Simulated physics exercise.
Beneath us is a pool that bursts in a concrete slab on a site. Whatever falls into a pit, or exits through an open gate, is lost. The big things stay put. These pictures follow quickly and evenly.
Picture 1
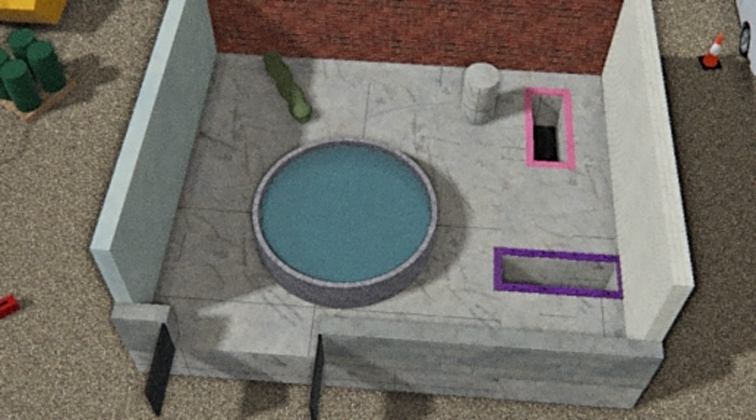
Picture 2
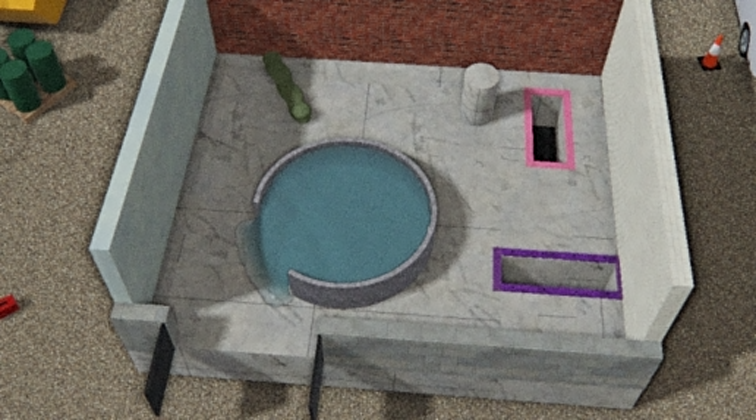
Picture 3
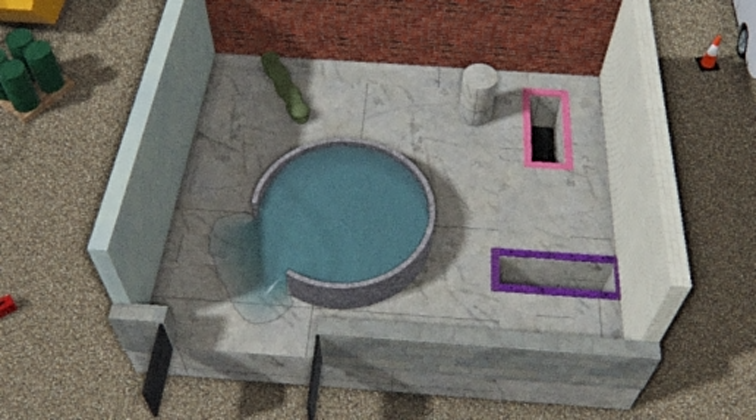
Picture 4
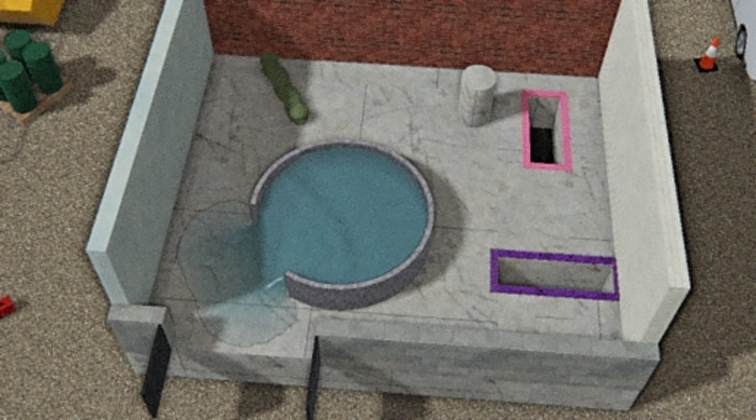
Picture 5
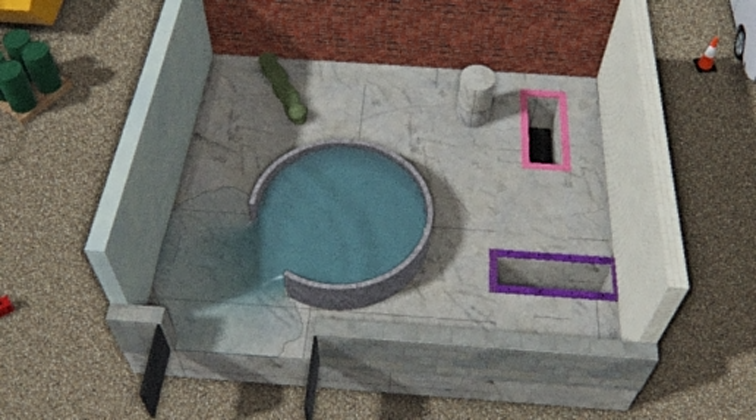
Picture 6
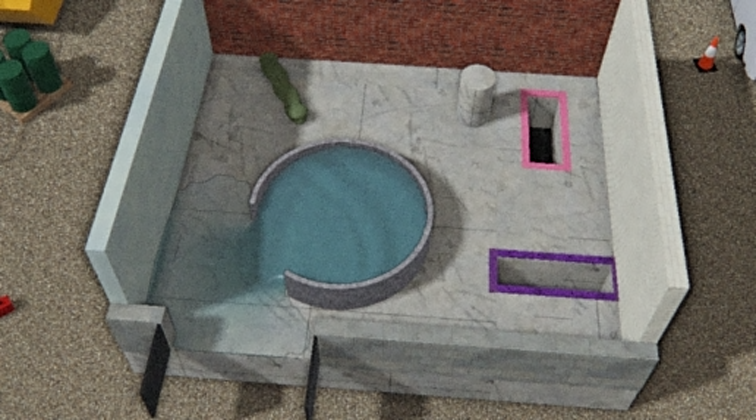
On a walled concrete slab, a round pool breaks open and water spreads toward the left.
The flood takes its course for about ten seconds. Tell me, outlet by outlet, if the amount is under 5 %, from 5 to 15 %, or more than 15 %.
Going through them: The gate receives more than 15 %; the pink pit receives less than 5 %; the purple pit receives less than 5 %.
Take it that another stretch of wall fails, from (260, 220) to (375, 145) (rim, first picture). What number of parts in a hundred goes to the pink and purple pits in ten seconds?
In percent: Pink 12, purple 2.
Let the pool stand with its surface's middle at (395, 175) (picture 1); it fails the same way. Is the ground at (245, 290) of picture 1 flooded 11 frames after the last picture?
At that place it stays submerged.
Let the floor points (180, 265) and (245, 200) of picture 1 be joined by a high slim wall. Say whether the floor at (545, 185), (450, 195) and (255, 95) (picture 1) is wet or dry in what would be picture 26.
As the points were listed, they come out free from flooding, free from flooding, and finally taken by the flood.
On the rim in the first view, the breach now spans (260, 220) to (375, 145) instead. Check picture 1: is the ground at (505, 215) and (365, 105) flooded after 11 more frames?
The first ends up unsoaked, the second ends up soaked.
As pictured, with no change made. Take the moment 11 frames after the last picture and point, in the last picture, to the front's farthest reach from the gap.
Farthest reach: (201, 102).
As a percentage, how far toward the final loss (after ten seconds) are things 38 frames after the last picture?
About 75 per cent.
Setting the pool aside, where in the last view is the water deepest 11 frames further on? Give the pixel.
I'd point to about (147, 307).
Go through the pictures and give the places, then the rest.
The first frame shows the round pool at (345, 211) is whole and still.
In the second frame, the front is at (244, 225), out from the gap at (266, 255).
In the third frame, the front is at (223, 224), out from the gap at (264, 257).
In the fourth frame, the front is at (199, 221), out from the gap at (263, 259).
In the fifth frame, water pours out at (262, 258) and has run to a hidden place.
In the sixth frame, water pours out at (262, 258) and has run to a hidden place.
A moment on, water covers 15 % of the floor; the gate 3 %, the pink pit 0 %, the purple pit 0 %.
Next, water covers 20 % of the floor; the gate 9 %, the pink pit 0 %, the purple pit 0 %.
Then, water covers 30 % of the floor; the gate 21 %, the pink pit 0 %, the purple pit 0 %.
Later, water covers 45 % of the floor; the gate 35 %, the pink pit 0 %, the purple pit 0 %.
In the end, water covers 55 % of the floor; the gate 46 %, the pink pit 1 %, the purple pit 0 %.
